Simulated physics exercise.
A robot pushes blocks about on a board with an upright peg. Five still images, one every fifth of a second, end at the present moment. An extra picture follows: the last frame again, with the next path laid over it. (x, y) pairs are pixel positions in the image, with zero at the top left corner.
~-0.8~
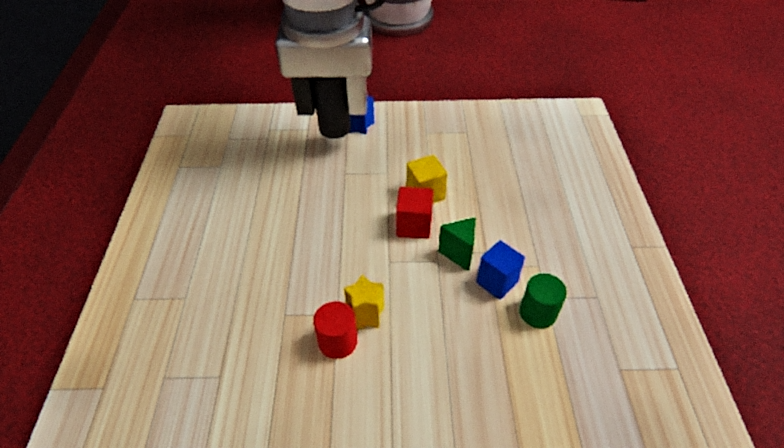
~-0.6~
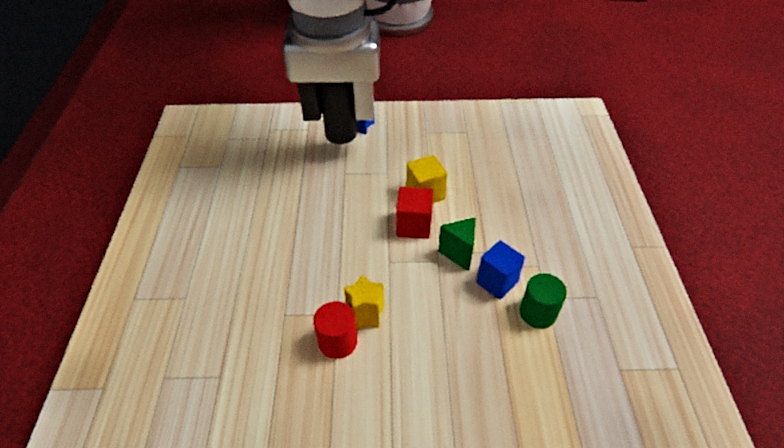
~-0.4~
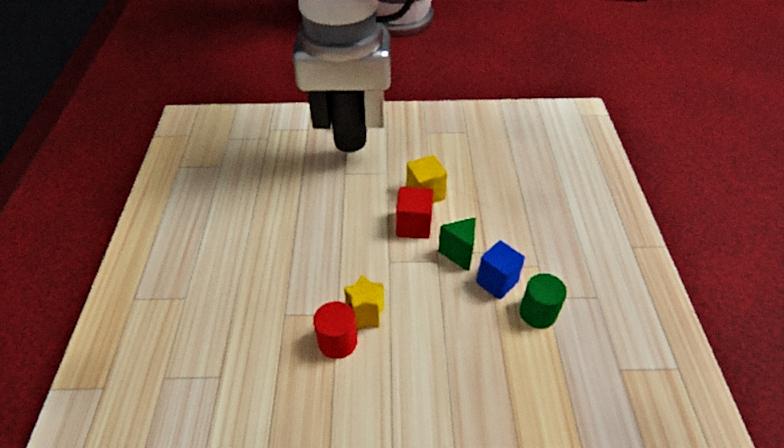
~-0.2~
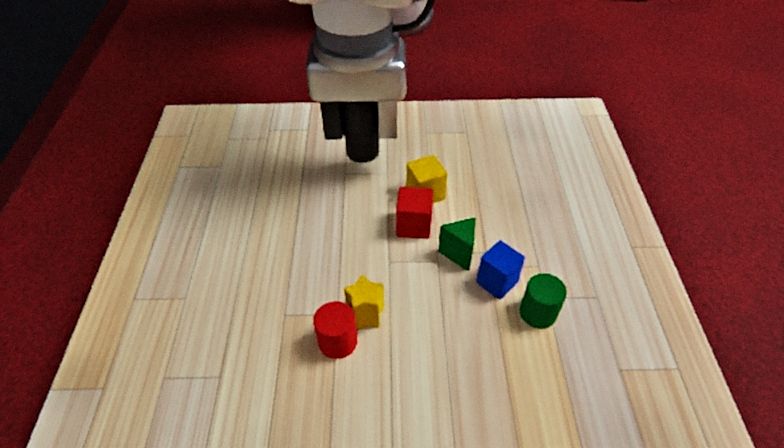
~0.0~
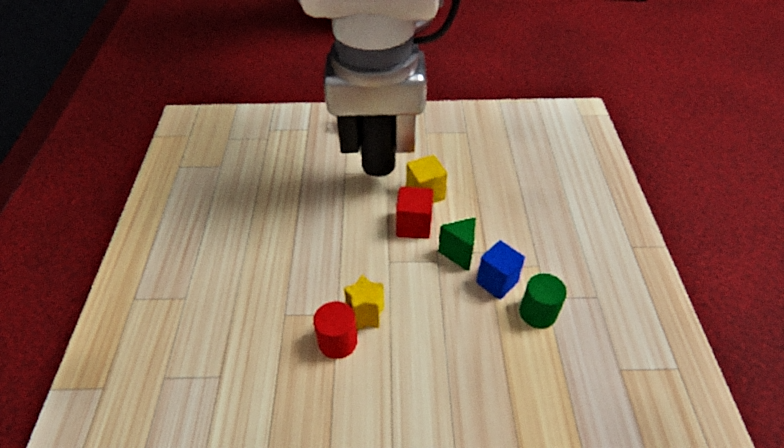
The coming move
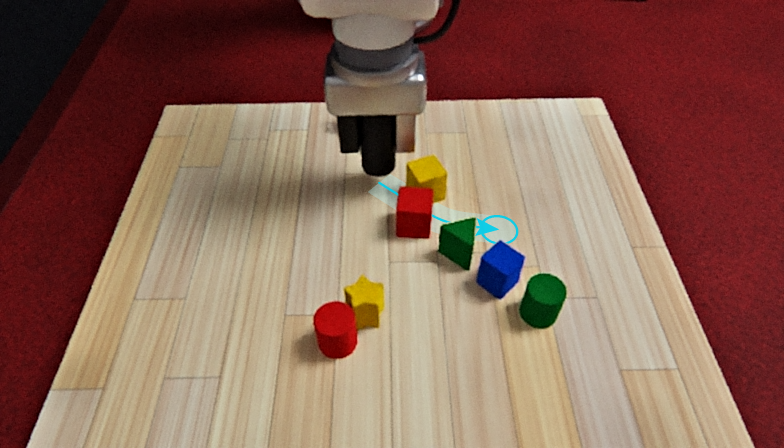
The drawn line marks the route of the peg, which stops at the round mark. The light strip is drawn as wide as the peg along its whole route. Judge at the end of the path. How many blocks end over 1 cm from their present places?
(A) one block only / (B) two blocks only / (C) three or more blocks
My pick is B.
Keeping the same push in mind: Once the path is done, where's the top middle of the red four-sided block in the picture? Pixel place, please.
At roughly (427, 217).
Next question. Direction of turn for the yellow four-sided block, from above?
It twists anticlockwise.
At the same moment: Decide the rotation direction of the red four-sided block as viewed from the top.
It twists clockwise.
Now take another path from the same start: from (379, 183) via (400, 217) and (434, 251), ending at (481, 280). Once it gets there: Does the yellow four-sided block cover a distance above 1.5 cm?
Short answer: No.
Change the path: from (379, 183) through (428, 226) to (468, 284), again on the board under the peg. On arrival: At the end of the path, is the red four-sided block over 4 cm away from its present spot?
I believe so.
The line goes from (379, 183) via (413, 204) and (452, 223), ending at (499, 230).
On the path given first. One third of the way, peg (414, 188); red four-sided block (418, 204); yellow four-sided block (454, 175), turned 25° anticlockwise.
Two thirds of the way, peg (454, 207); red four-sided block (427, 217), turned 25° clockwise; yellow four-sided block (480, 180), turned 95° anticlockwise.
At the end, peg (503, 214); red four-sided block (427, 217), turned 25° clockwise; yellow four-sided block (497, 177), turned 150° anticlockwise; green triangle unmoved.
